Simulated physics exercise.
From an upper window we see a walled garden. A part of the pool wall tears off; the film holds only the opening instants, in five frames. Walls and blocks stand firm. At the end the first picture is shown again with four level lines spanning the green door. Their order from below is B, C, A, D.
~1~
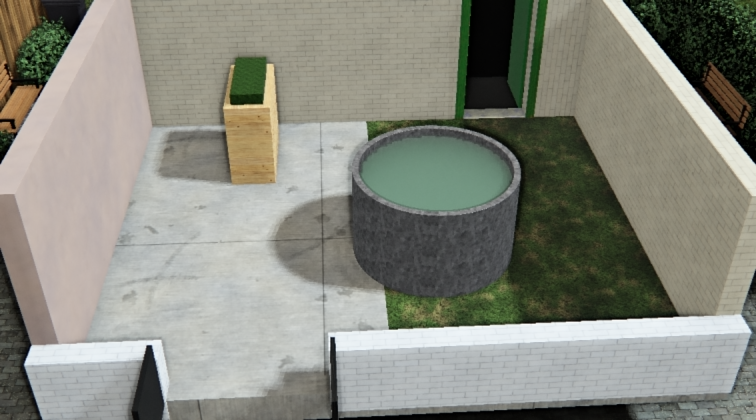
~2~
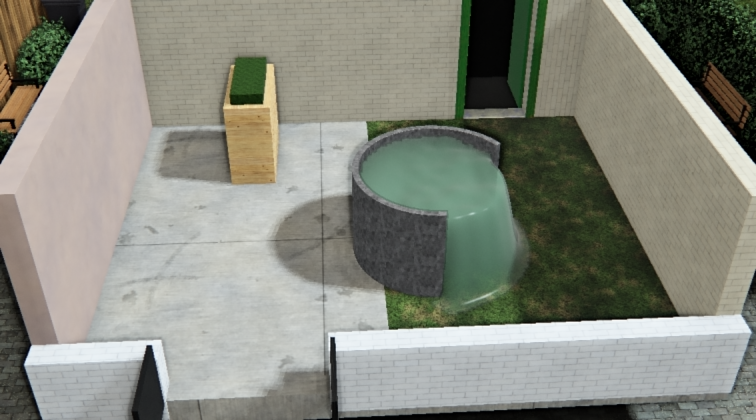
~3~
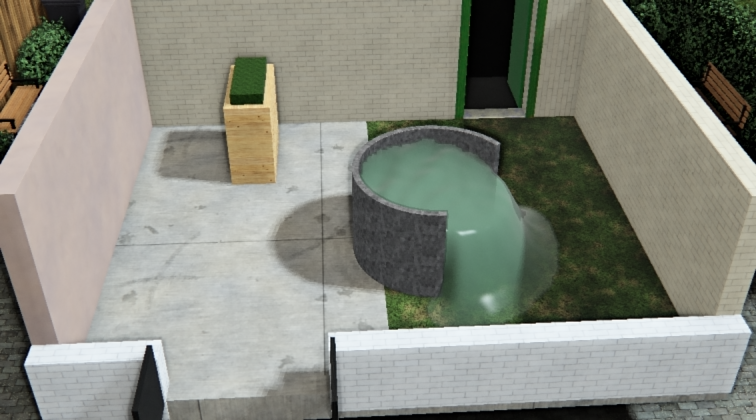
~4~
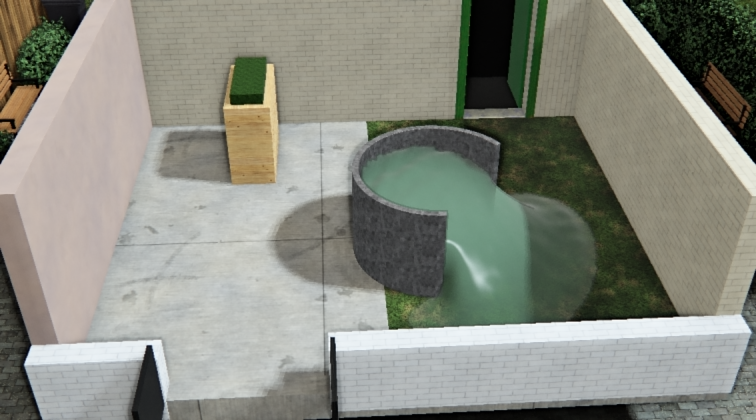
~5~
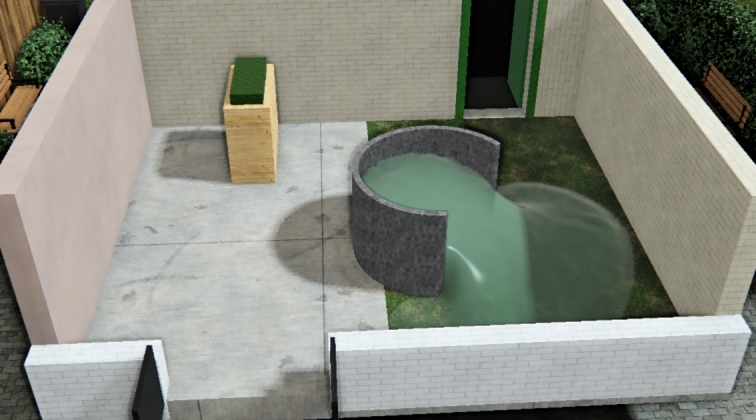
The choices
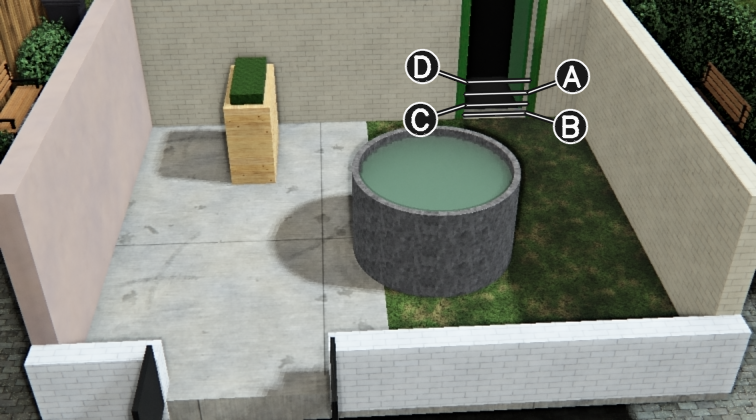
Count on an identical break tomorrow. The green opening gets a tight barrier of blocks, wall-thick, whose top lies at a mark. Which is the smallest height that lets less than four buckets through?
Use line C.
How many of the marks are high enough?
Three of the four.
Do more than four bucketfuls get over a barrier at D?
No, not at all.
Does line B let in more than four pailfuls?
Yes.
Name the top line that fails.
Line B.
In white, A at (496, 93); B at (495, 113); C at (495, 104); D at (498, 81); from the bottom up B, C, A, D.
If A is chosen, nothing gets over.
If B is chosen, about 11 bucketfuls get in.
If C is chosen, a splash gets over, under a bucket.
If D is chosen, nothing gets over.
